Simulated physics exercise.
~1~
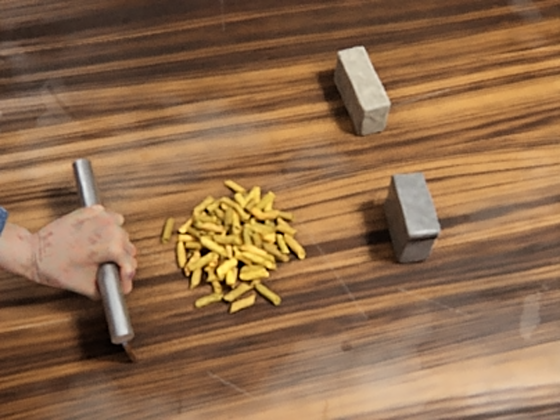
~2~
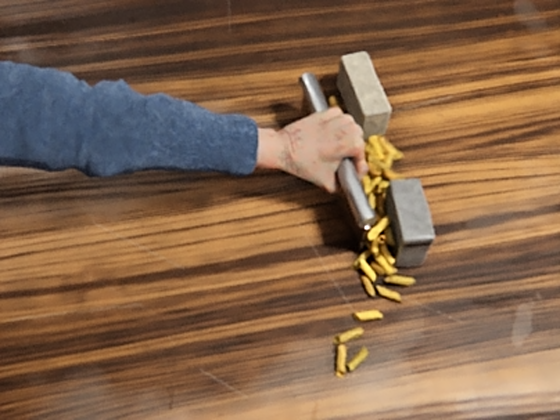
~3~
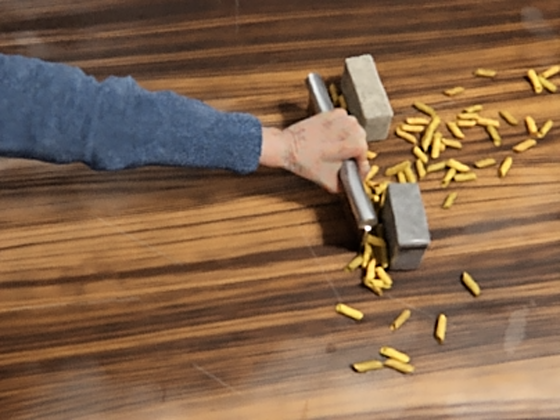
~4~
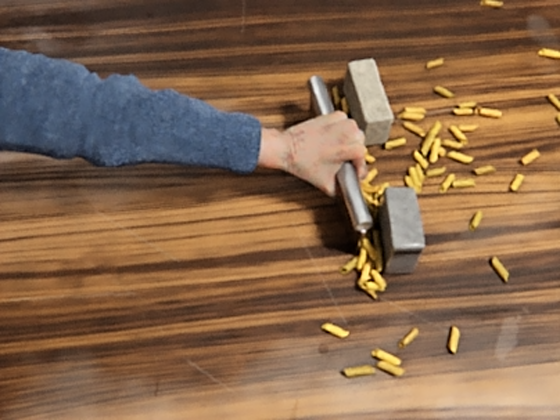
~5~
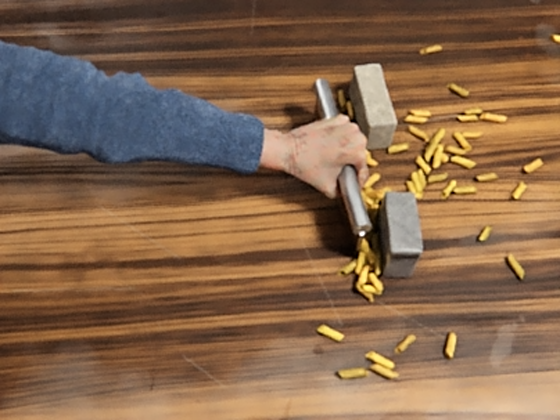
A hand in a blue sleeve pushed a pile of yellow pasta pieces rightward with a metal bar toward two small blocks, where many sprayed through the gap, some slipped around the near block, and the rest stayed bunched by the bar.
